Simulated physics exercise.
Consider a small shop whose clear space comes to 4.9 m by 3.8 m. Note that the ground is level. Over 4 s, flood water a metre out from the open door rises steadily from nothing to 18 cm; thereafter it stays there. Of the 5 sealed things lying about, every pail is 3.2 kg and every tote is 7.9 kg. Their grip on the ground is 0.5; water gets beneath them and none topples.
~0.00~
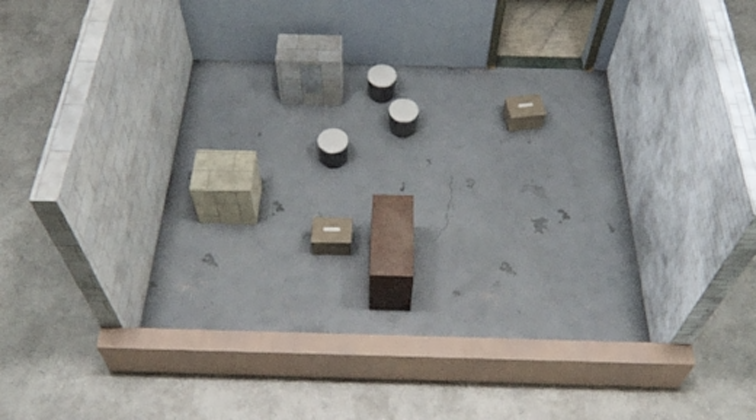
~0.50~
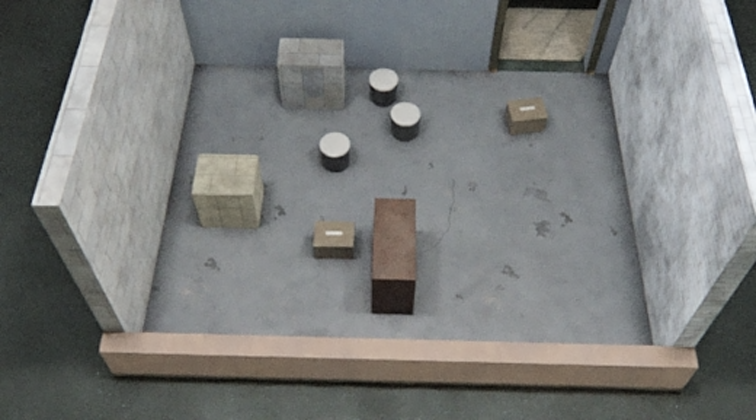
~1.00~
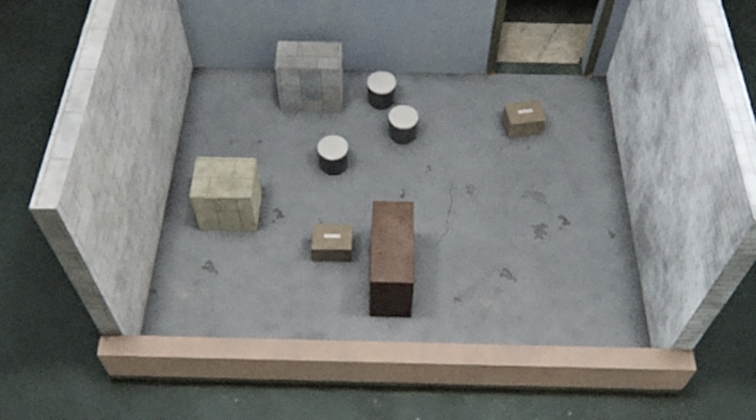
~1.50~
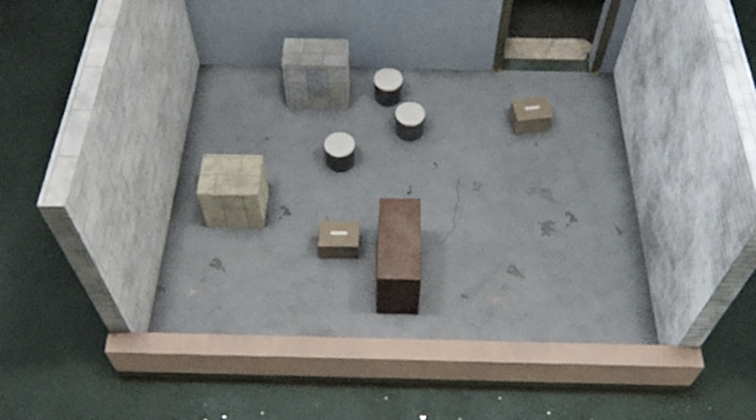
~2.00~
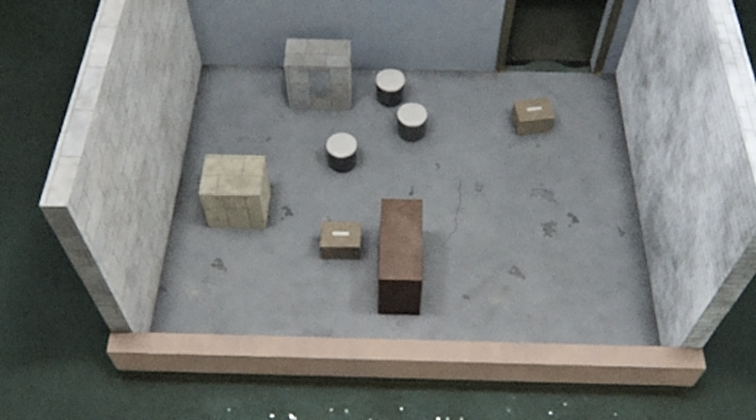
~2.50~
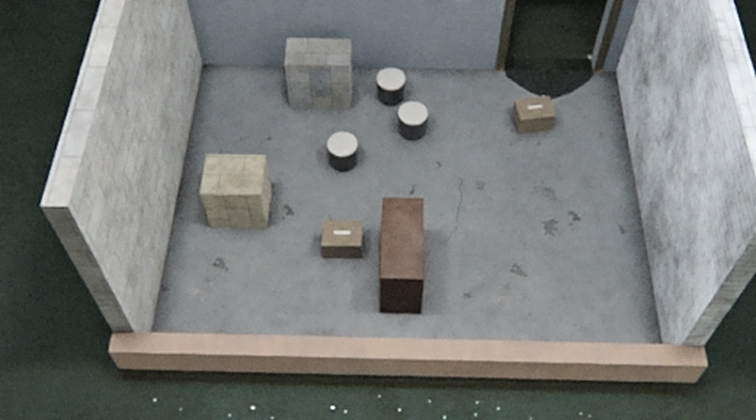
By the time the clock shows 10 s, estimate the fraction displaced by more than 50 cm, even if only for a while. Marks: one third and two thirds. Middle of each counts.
The number moved that far will not reach a third.
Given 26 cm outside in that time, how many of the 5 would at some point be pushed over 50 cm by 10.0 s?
Count under that change: 1.
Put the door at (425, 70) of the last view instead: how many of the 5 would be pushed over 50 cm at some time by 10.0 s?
4.
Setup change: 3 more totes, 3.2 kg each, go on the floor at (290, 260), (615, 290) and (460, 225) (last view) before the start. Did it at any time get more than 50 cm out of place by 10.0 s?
In order: Below the mark, above the mark, above the mark.
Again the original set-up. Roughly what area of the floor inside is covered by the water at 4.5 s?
Some 4.5 m2.
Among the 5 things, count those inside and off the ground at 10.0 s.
At that point I count 1.
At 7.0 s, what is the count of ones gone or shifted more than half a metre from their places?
By then the count is 1.
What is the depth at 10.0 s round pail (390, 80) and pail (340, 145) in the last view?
Close to 1 and 2 centimetres.
After 3.5 s 0 of 5 are over 50 cm from their spots; 0 afloat.
After 4.5 s 0 of 5 are over 50 cm from their spots; 0 afloat.
After 7.0 s 1 of 5 are over 50 cm from their spots; 0 afloat.
After 10.0 s 1 of 5 are over 50 cm from their spots, and 1 have been at some point; 1 afloat.
